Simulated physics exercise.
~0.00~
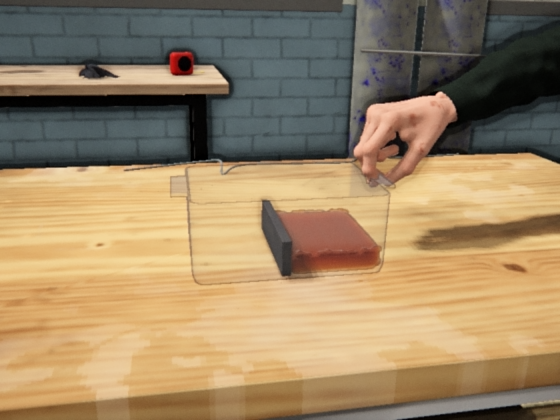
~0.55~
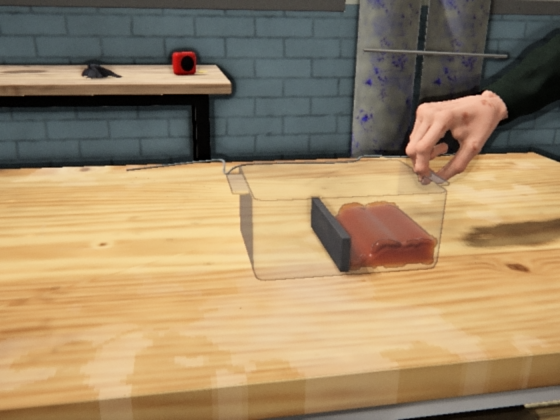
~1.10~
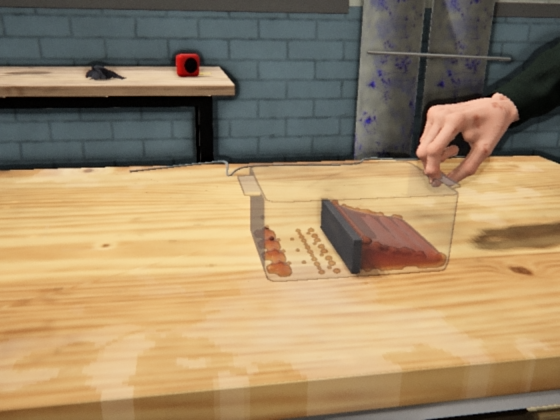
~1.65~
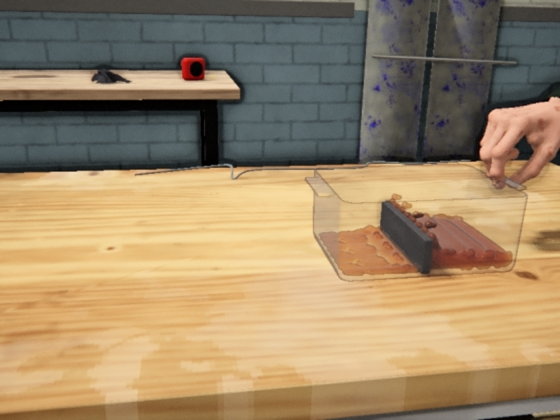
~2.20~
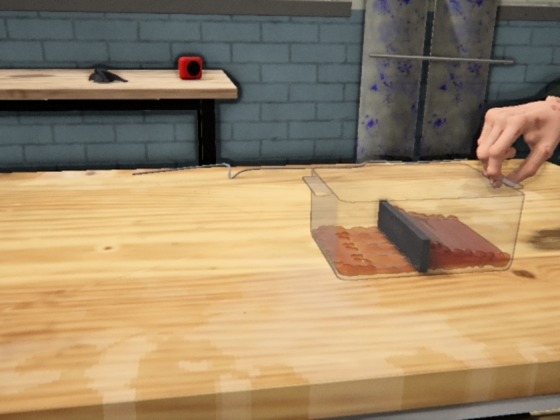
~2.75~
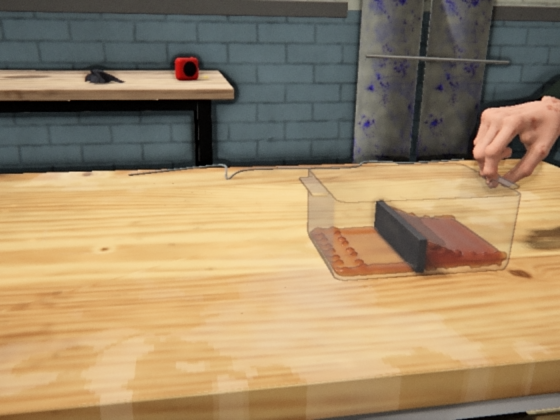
A hand in a dark sleeve grips the right rim of a see-through box on a light wooden table, seen from the front and slightly above by a gently swaying camera. A low dark wall splits the box, with reddish-brown liquid on its right and nothing on its left. The hand pulls the box to the right, and the liquid ripples. As it moves farther right, some liquid crosses the wall and splashes into the empty side. The box then stops, the surface settles, and a shallow layer remains on the left, with more liquid on the right.
